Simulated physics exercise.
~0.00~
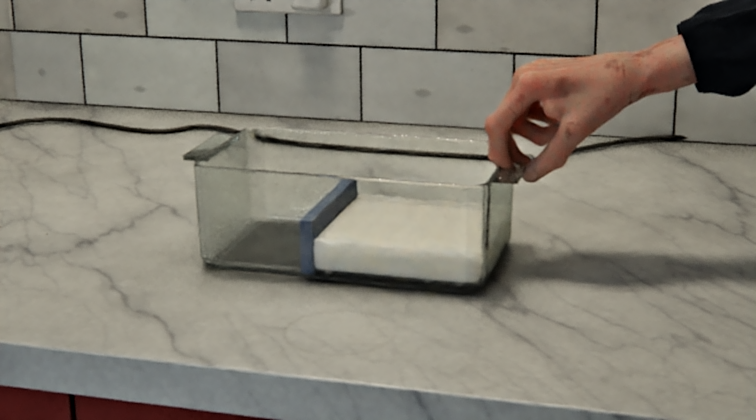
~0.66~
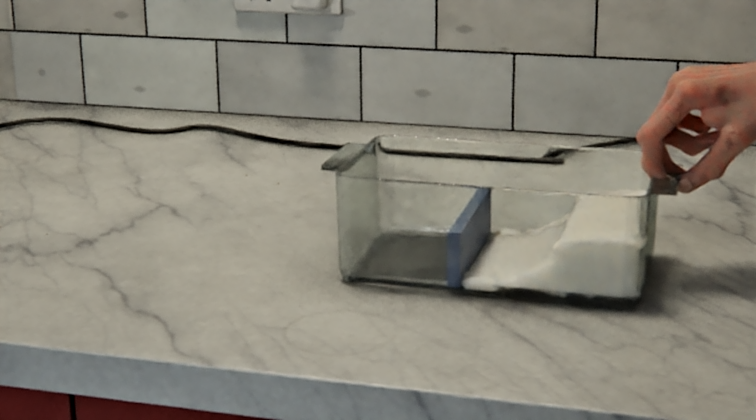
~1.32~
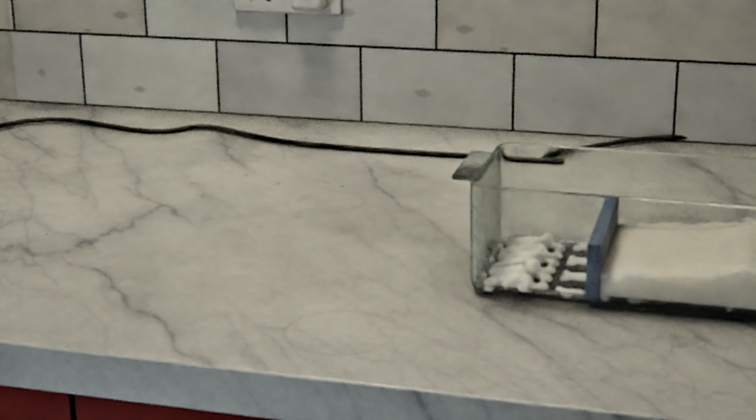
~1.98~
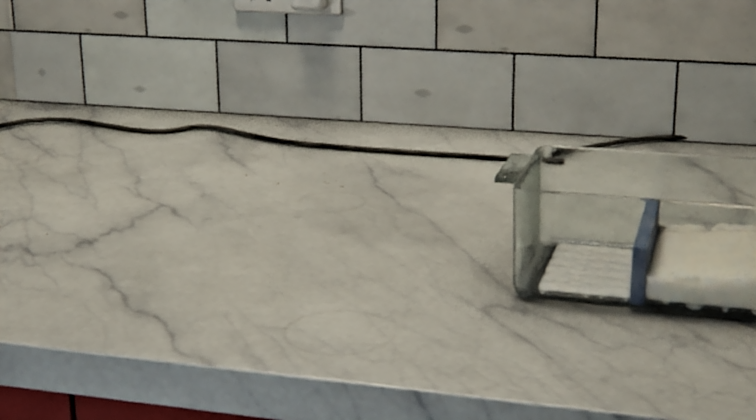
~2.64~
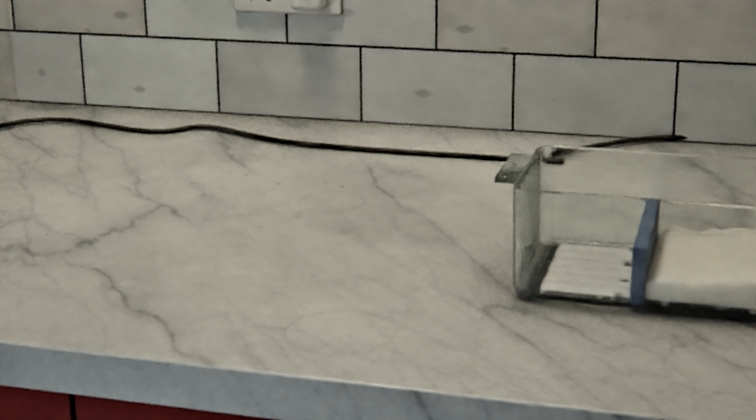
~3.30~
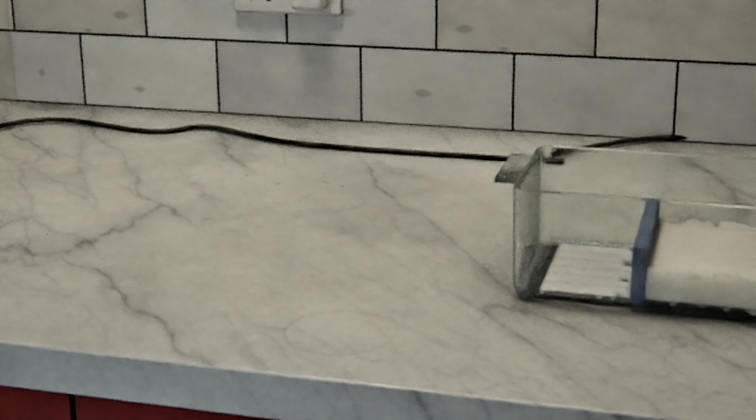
A clear glass food box with a blue divider, its right half filled with white milk, sits on a grey-veined marble counter, seen from the front and slightly above. Behind it are a dark cable, pale tiles and a wall socket. A hand in a dark sleeve grips its right end and draws it rightwards, and the milk heaps up against the right side. As the box travels on, partly out of view, some white milk appears in splashes left of the divider. The box stops at the right edge, with a thin white layer on the left and most milk still on the right.
